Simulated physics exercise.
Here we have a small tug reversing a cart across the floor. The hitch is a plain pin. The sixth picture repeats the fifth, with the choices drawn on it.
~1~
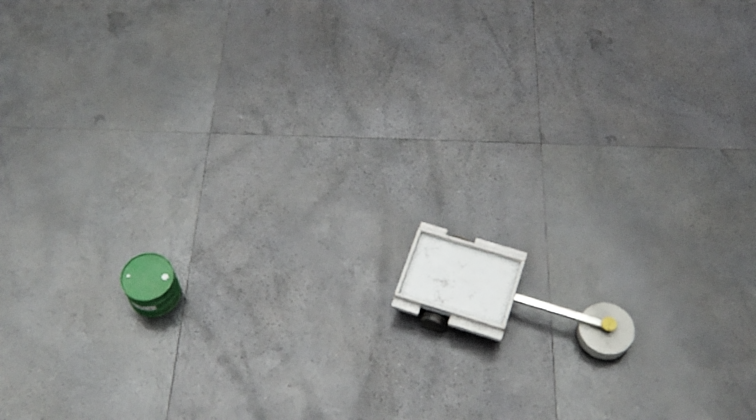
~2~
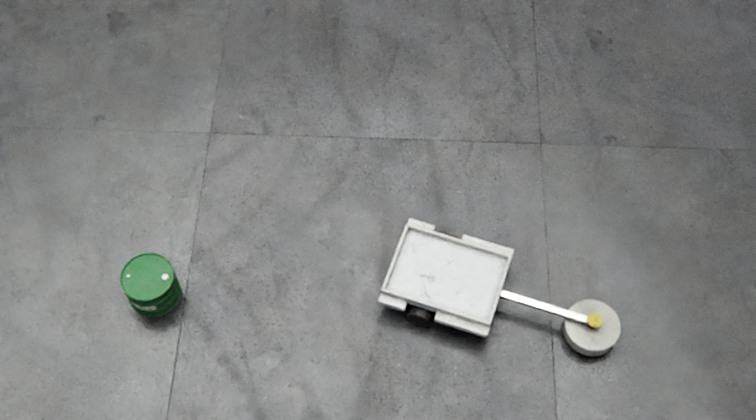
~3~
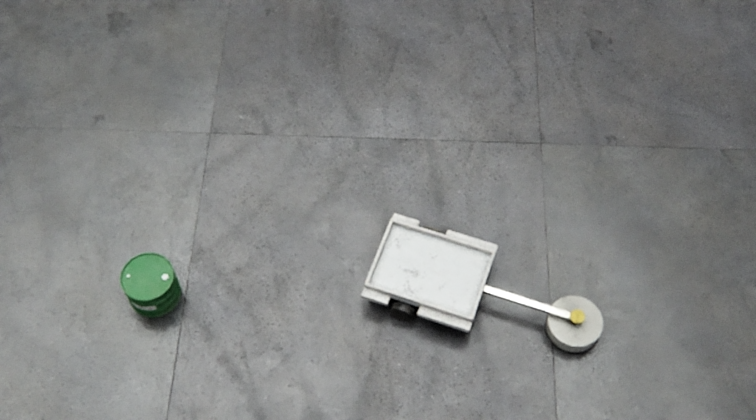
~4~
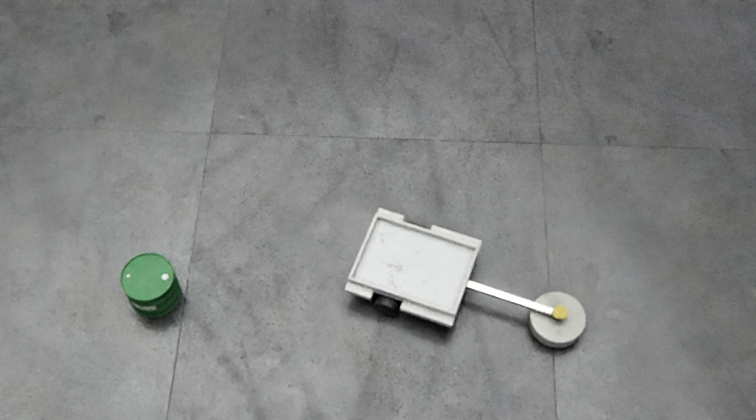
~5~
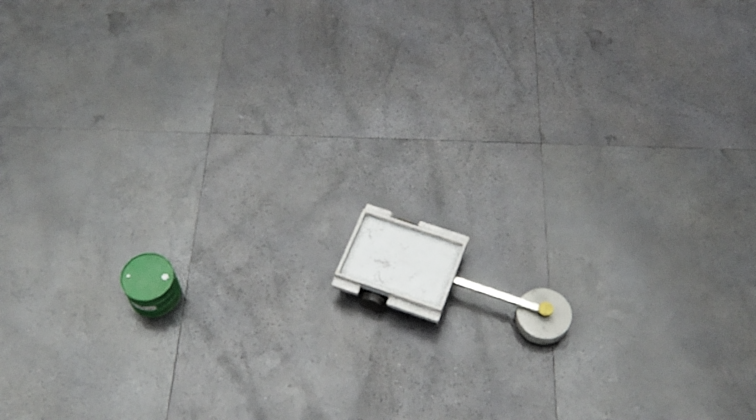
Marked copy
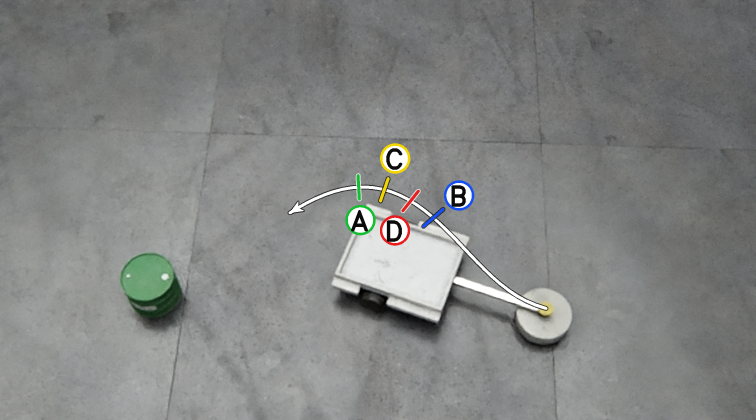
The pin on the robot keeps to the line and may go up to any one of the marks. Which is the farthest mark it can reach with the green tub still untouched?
It should halt at C.
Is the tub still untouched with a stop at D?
Yes.
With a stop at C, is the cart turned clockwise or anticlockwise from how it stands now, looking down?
Anticlockwise.
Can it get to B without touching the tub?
Yes.
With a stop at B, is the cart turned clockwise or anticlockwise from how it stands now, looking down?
Anticlockwise.
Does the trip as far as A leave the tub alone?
No.
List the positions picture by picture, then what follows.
White cart (460, 279); green tub (155, 294); robot (606, 330), in the first frame.
Robot (592, 326); white cart (447, 275); green tub (155, 294), in the second frame.
Robot (575, 322); white cart (431, 270); green tub (155, 294), in the third frame.
Robot (558, 318); white cart (414, 265); green tub (155, 294), in the fourth frame.
Robot (544, 315); white cart (401, 261); green tub (155, 294), in the fifth frame.
On the marked copy, A at (359, 187); B at (433, 218); C at (384, 190); D at (411, 201); the route from (546, 308) via (424, 210) to (290, 213).
Taking C. A third of the way, robot (482, 275), cart (337, 240).
Two thirds of the way, robot (435, 227), cart (290, 233).
When it is over, robot (384, 197), cart (249, 239); nothing has been touched.
As for the rest, A is too far, the tub has been hit; B is safe but short; D is safe but short.
